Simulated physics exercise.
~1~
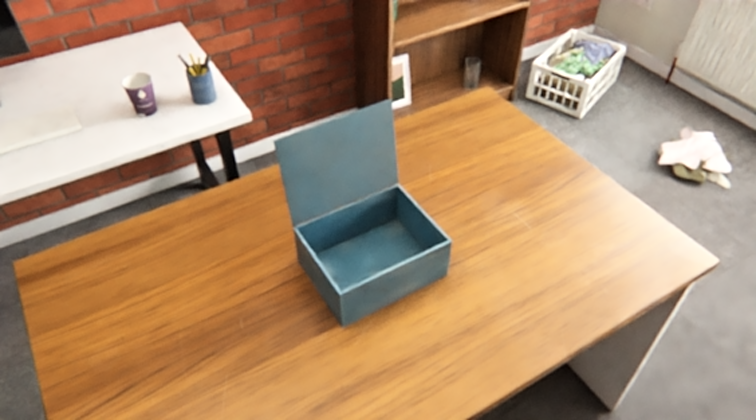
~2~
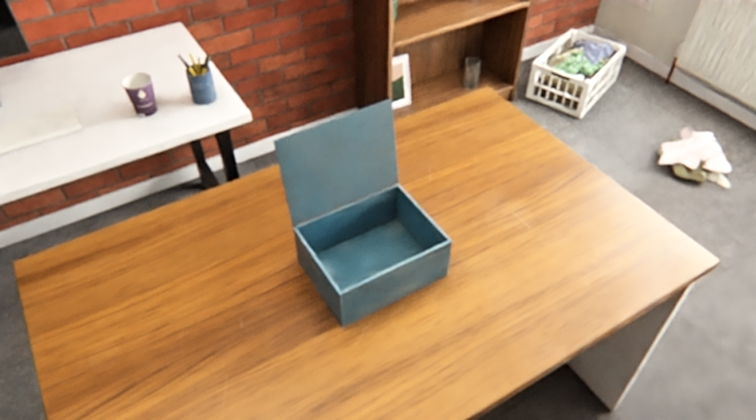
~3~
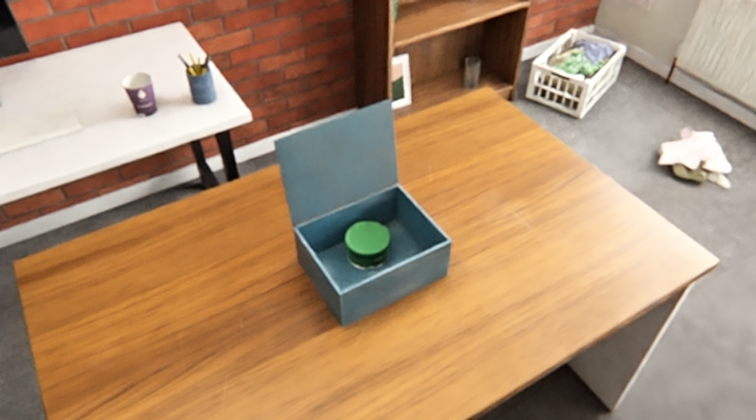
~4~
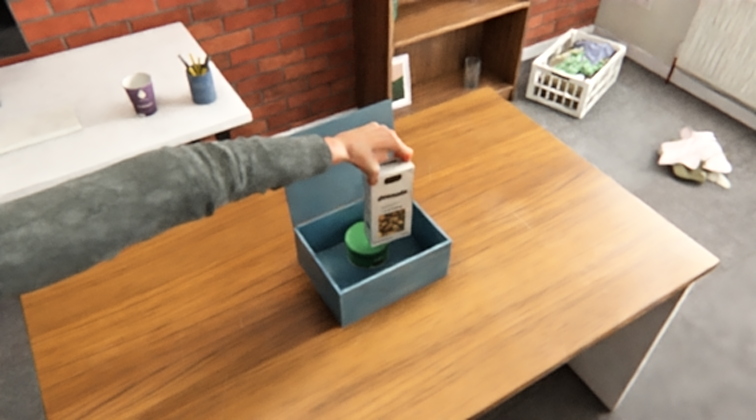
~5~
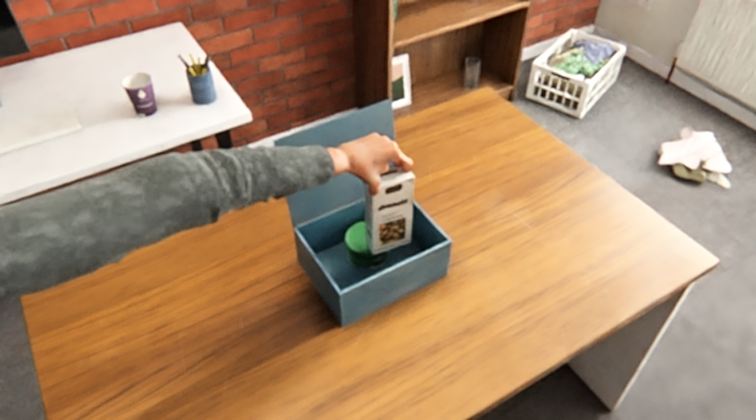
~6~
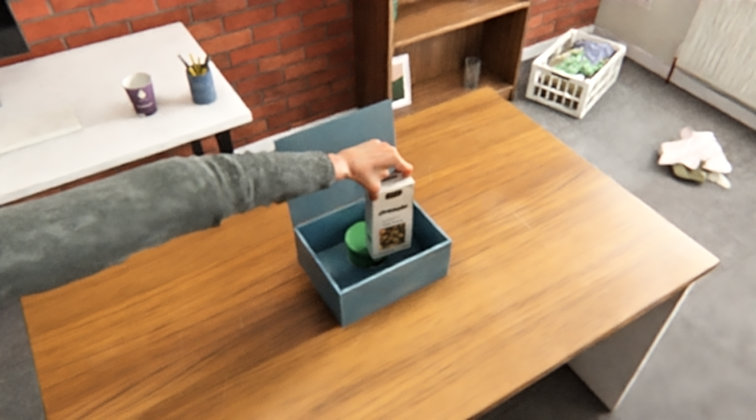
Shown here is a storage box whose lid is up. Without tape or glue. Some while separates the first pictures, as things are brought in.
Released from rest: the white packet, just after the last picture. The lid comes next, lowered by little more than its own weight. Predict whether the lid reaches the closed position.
It does not reach it.
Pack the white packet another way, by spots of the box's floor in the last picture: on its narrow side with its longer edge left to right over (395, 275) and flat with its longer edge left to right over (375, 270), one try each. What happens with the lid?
On the first try the lid comes fully down; on the second it comes fully down.
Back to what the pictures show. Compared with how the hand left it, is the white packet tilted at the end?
By the end it has leaned over.
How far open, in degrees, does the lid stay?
Angle: About 14°.
Then, 0.80 s past the last view, lid starting down; white packet rocked 53° from its first pose near (419, 240).
Then, 1.50 s past the last view, lid 66° above the rim; white packet rocked 51° from its first pose near (420, 240).
Then, 1.80 s past the last view, lid 35° above the rim; white packet rocked 50° from its first pose near (420, 240).
Then, 3.10 s past the last view, lid 15° above the rim; white packet rocked 56° from its first pose near (420, 239).
Finally, lid 15° above the rim; down or leaning hard in the box, white packet; green tub still in place. Final places as the last picture's camera would see them, white packet near (419, 238).
